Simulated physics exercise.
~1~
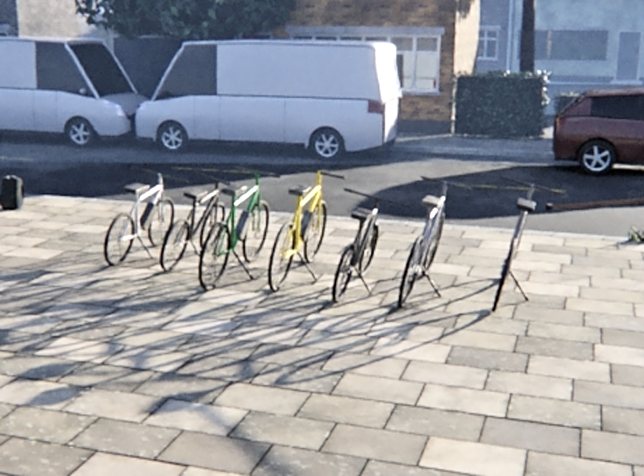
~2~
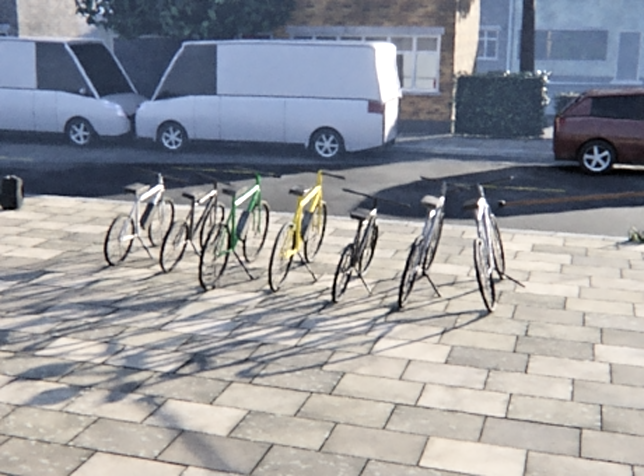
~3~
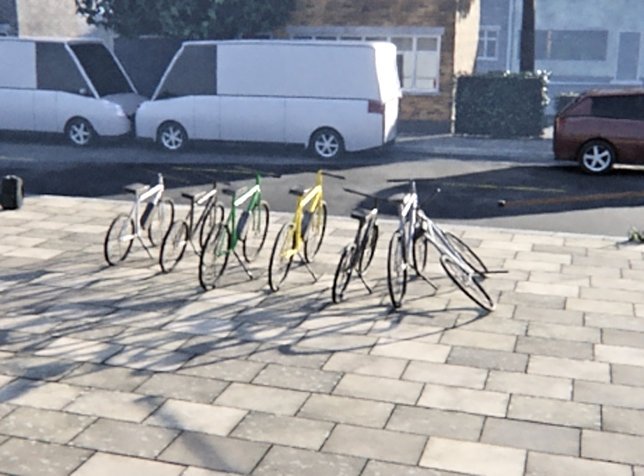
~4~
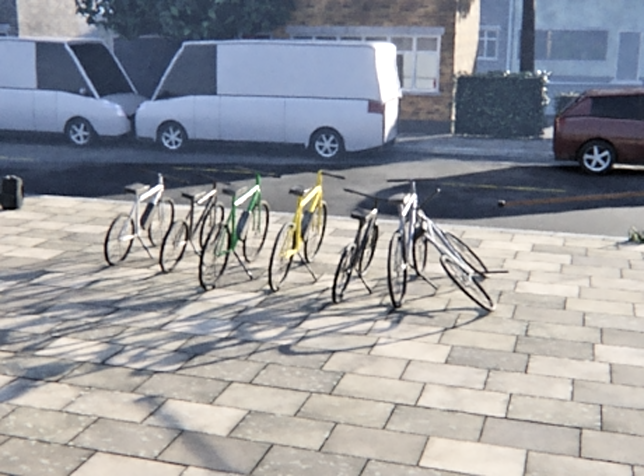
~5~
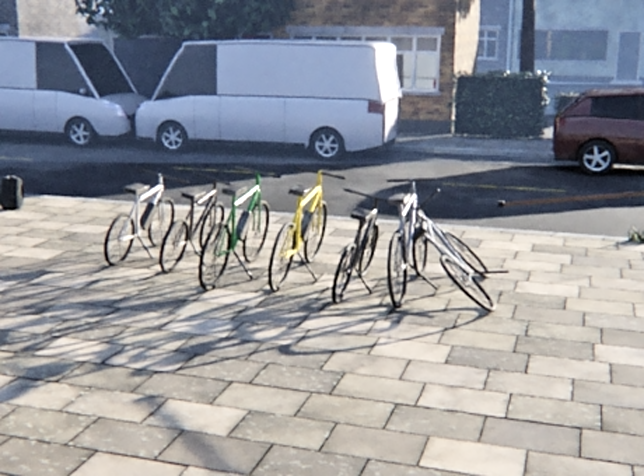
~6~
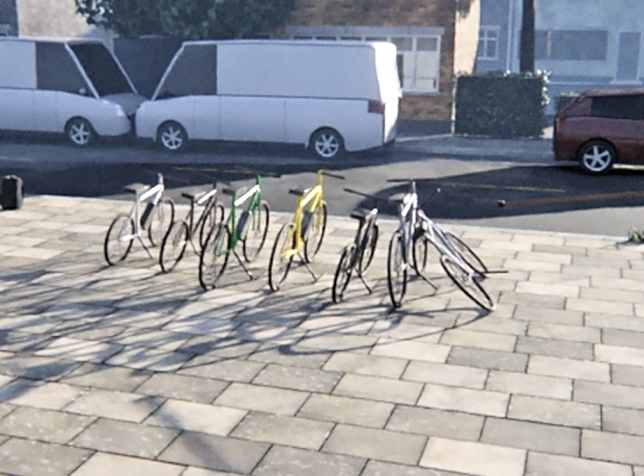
A paved sidewalk beside a road is seen from a fixed, slightly raised view, with white vans parked at the left, a dark red car at the right, and a brick building behind. Seven bicycles stand in a row across the slabs, with a green one and a yellow one near the middle. The bicycle at the right end tips to the left, toward its neighbour. It comes down slanting against that bicycle, which shifts slightly left and leans a little. The two rest tangled together, while the other five, green and yellow included, stay standing.
